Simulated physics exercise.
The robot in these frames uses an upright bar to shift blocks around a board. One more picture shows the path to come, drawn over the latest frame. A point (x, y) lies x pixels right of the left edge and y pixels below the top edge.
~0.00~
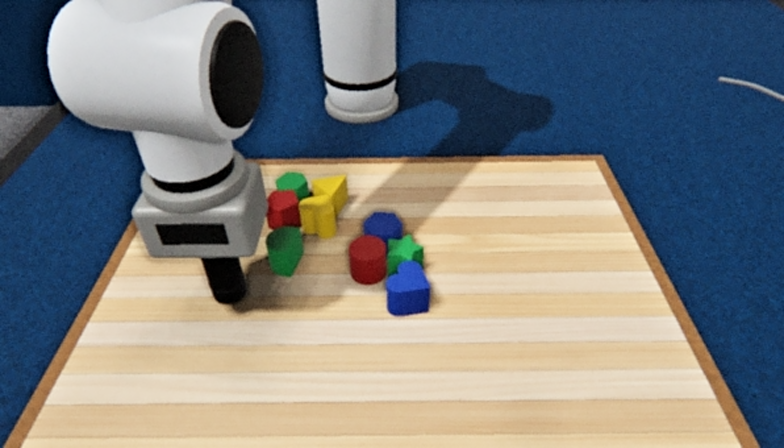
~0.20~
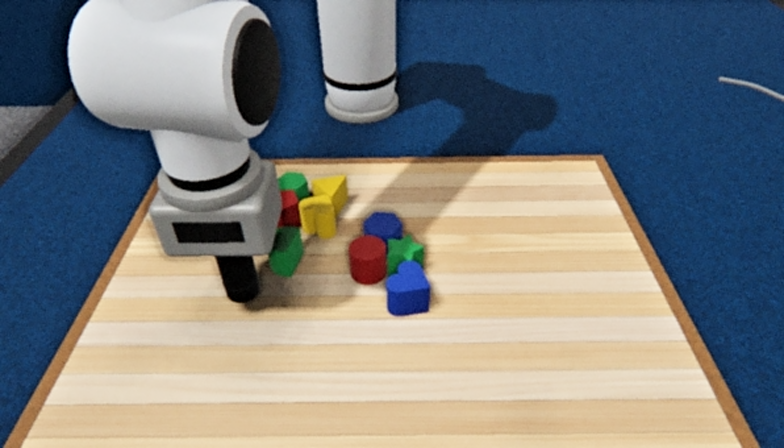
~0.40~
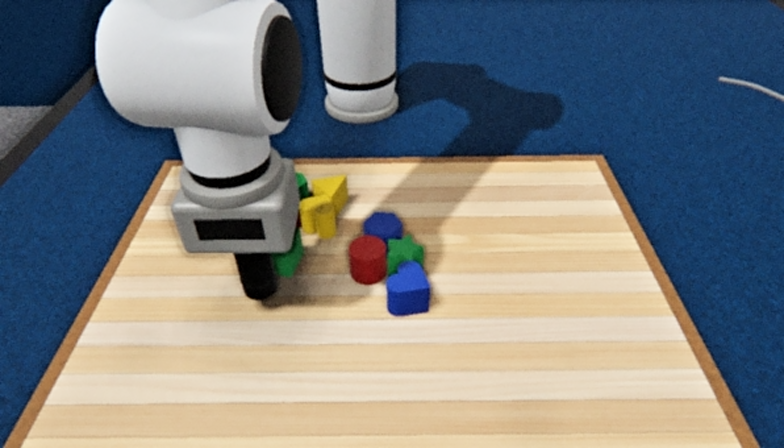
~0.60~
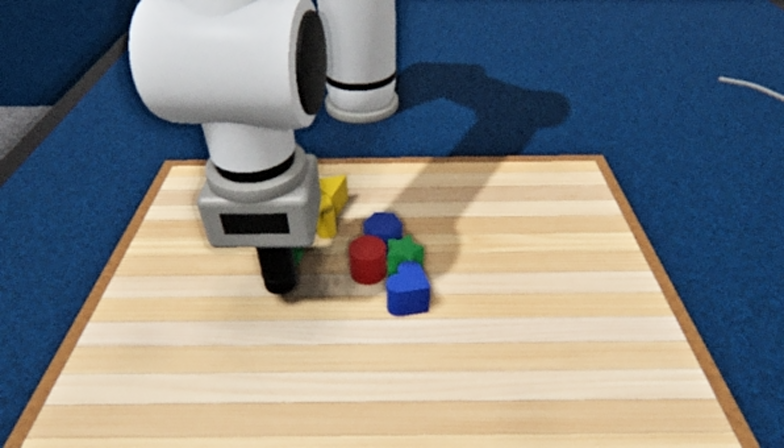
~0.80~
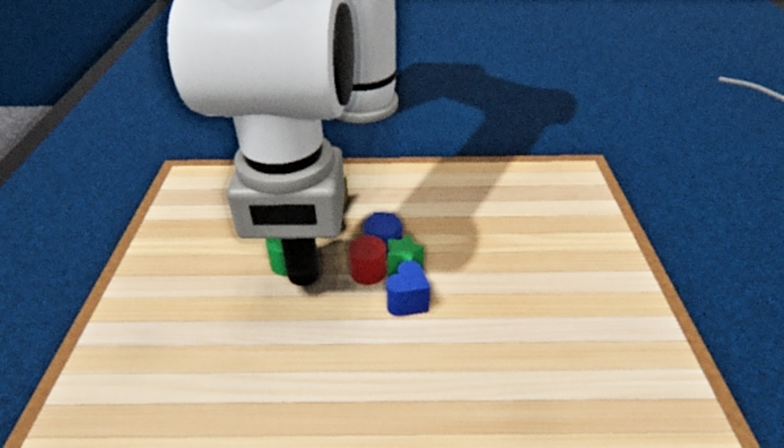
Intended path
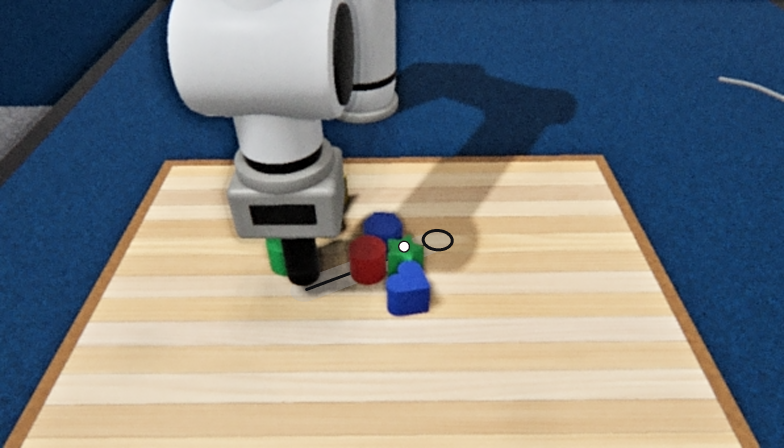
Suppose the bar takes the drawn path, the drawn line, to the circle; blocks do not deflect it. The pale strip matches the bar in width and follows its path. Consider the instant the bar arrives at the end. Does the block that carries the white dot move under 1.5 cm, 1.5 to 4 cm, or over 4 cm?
My estimate: Beyond 4 cm.
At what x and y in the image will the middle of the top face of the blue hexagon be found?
It comes to (403, 205).
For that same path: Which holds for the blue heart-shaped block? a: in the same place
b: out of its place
It's a.
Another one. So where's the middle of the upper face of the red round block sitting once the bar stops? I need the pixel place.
Pixel (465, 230).
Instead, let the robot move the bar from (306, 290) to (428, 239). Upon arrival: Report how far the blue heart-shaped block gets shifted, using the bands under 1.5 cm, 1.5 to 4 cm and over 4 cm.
The best fit is under 1.5 cm.
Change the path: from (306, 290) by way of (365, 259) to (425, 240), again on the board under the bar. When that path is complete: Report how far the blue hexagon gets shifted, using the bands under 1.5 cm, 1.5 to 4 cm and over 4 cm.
Over 4 cm.
Drawn move, from (306, 290) to (438, 240); the dot is on the green star.
The first path, step by step. One third of the way, bar at (352, 258); red round block at (386, 243); blue hexagon at (385, 220); green star at (418, 246).
Two thirds of the way, bar at (397, 242); red round block at (430, 235); blue hexagon at (397, 210), turned 55° anticlockwise; green star at (454, 251), turned 45° clockwise.
At the end, bar at (438, 226); green half-round block still; red round block at (465, 230); blue hexagon at (403, 205), turned 90° anticlockwise; green star at (465, 253), turned 90° clockwise; blue heart-shaped block still.
